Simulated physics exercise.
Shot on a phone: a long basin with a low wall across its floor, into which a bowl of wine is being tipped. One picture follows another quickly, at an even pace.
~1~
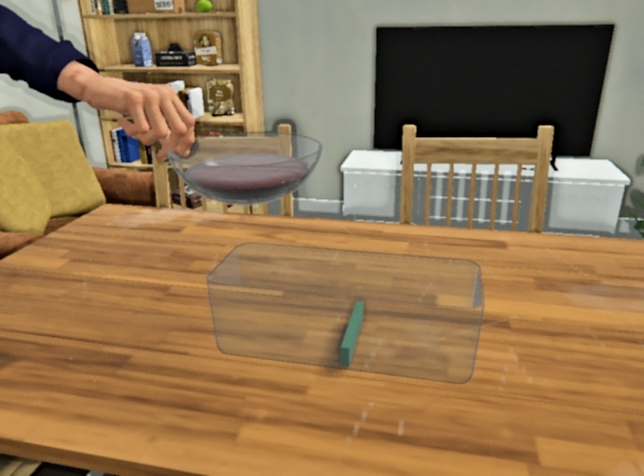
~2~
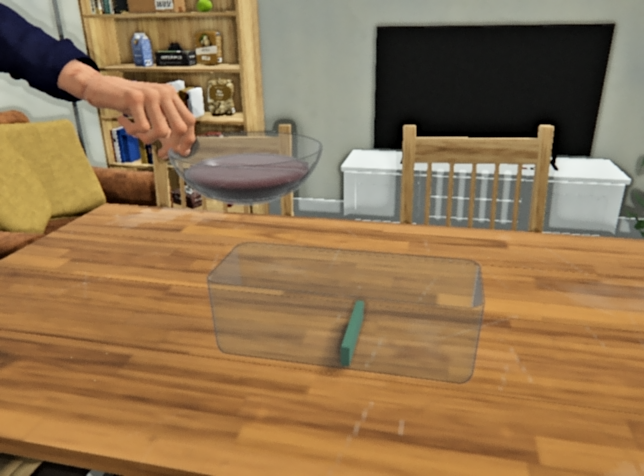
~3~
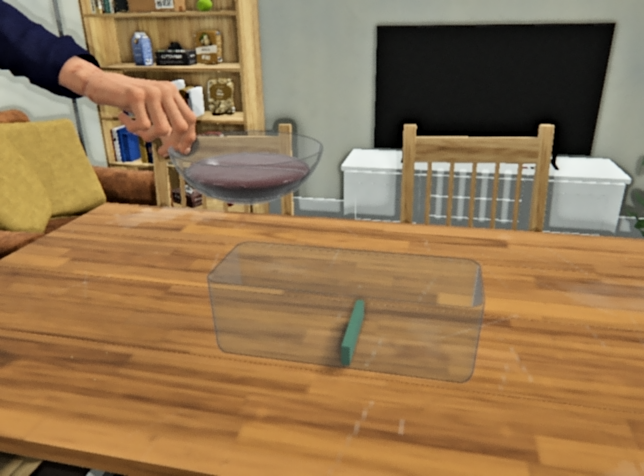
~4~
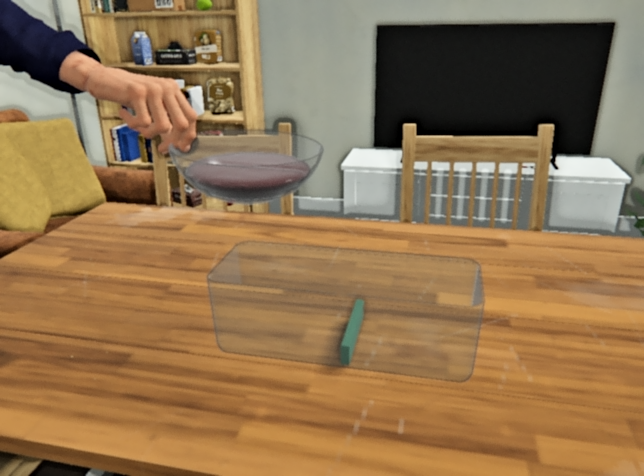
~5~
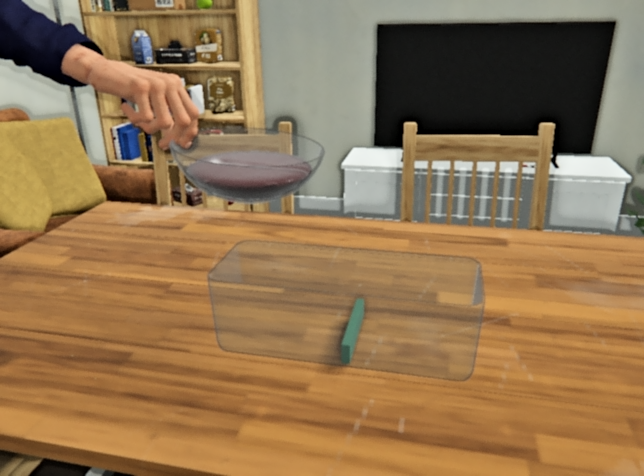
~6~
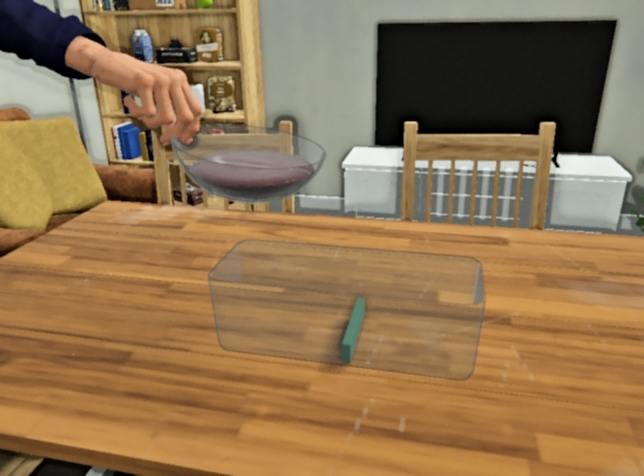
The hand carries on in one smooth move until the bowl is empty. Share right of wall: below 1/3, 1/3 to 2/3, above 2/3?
1/3 to 2/3.
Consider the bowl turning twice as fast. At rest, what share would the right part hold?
I'd put it at some 45 percent.
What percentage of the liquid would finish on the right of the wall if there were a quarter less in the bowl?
Estimated share: Close to 40 per cent.
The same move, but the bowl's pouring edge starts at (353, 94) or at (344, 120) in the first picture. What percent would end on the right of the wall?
You'd see around 85 per cent, and then around 80 per cent.
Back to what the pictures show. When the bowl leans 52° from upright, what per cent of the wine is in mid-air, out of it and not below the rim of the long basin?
Roughly 30 per cent.
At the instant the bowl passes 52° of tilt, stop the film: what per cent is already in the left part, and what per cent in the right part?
5 per cent left, 10 per cent right.
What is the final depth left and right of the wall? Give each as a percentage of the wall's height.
Roughly 30 percent left, 50 percent right.
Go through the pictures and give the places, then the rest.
In the first picture, it leans 0°; its right rim is at (320, 152); the wine meets the walls at (192, 165) and (310, 171); the long basin's rim runs from (223, 262) to (481, 285); the wall's top is at (353, 324).
In the second picture, it leans 0°; its right rim is at (320, 152); the wine meets the walls at (192, 164) and (311, 171).
In the third picture, it leans 1°; its right rim is at (321, 153); the wine meets the walls at (192, 163) and (311, 170).
In the fourth picture, it leans 3°; its right rim is at (321, 154); the wine meets the walls at (193, 162) and (311, 171).
In the fifth picture, it leans 6°; its right rim is at (322, 157); the wine meets the walls at (195, 161) and (312, 170).
In the sixth picture, it leans 9°; its right rim is at (323, 160); the wine meets the walls at (197, 160) and (315, 170).
A moment on, the tilt is 52° and 53 per cent is still to pour, 4 is left of the wall and 12 right of it.
Next, the tilt is 84° and 2 per cent is still to pour, 37 is left of the wall and 56 right of it.
Then the tilt is 93° and 0 per cent is still to pour, 44 is left of the wall and 56 right of it.
Later the tilt is 93° and 0 per cent is still to pour, 44 is left of the wall and 55 right of it.
In the end 44 per cent lies left of the wall, 55 right of it and 0 outside.
